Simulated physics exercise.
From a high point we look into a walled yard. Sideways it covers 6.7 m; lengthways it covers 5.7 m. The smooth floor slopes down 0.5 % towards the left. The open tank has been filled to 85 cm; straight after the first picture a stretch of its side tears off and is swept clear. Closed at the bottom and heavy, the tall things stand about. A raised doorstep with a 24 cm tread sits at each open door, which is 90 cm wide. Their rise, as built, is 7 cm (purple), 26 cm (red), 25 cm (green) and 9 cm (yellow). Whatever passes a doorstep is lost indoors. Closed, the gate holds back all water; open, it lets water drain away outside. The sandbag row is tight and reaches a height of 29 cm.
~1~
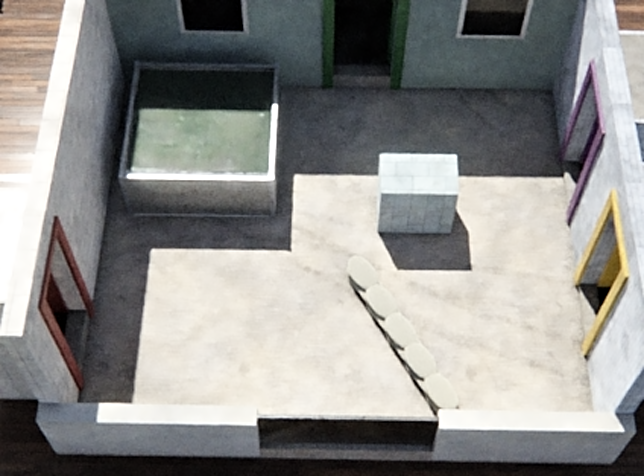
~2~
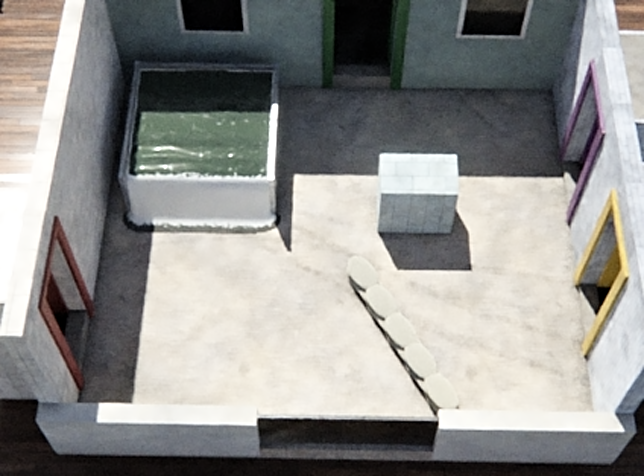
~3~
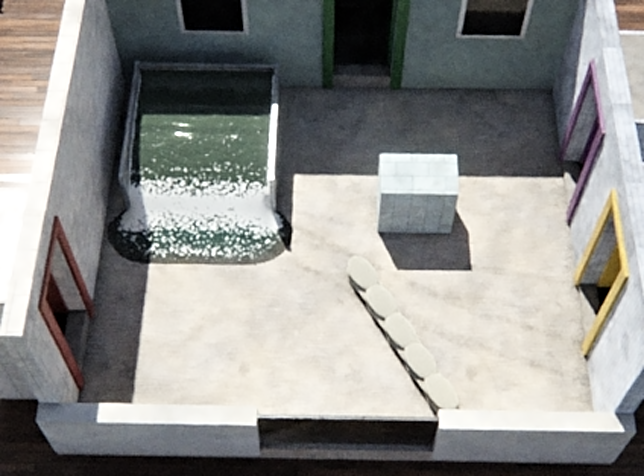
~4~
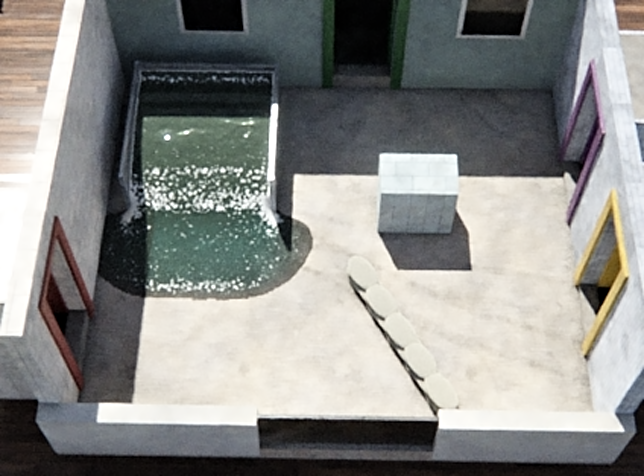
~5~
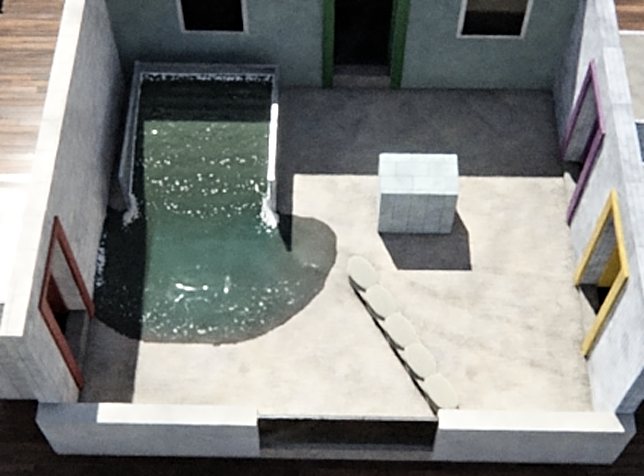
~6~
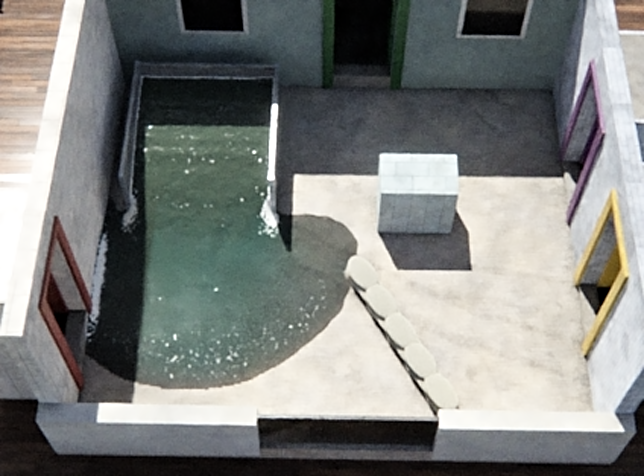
A large open tank of green water stands at the back left of a pale-floored walled yard, seen steadily from high above. Red, green, purple and yellow doorways line the walls, with a pale block right of centre and a slanting row of rounded pale slabs nearer the front. The tank's front side gives way, and foaming water pours out, spreading forward and sideways in a widening dark green pool.
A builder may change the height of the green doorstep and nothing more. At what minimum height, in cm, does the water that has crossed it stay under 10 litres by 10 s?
From about 12 cm.
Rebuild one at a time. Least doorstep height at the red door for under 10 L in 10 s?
Red: 34 cm.
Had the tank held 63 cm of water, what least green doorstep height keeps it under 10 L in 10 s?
About 8.5 cm.
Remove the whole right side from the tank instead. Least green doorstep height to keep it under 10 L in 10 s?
At least roughly 19 centimetres tall.
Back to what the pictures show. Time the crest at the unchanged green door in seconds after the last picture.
The level tops out near 5.5 seconds.
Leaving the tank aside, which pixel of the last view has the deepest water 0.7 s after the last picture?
About (91, 414).
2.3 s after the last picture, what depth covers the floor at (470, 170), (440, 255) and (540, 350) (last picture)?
Taking the spots in order: About 0, 1 and 2 centimetres.
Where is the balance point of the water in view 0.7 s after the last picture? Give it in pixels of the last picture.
The water is centred near (202, 248).
Then, 0.7 s after the last picture water covers 35 % of the floor, deepest (60 cm) near (91, 414); it has not reached the green door.
Then, 2.3 s after the last picture water covers 50 % of the floor, deepest (42 cm) near (398, 433); it has not reached the green door.
Then, 9.3 s after the last picture water covers 95 % of the floor, deepest (18 cm) near (126, 89); 8 cm at the green door, 0 litres in over its 25 cm doorstep.
At the green door as built, the water peaked near 16 cm, 5.7 s after the last picture.
Run again over the same 10 s with other heights there, 17 litres in over 11 cm, 1 litre over 15 cm. The limit of 10 litres is kept from about 12 cm up.
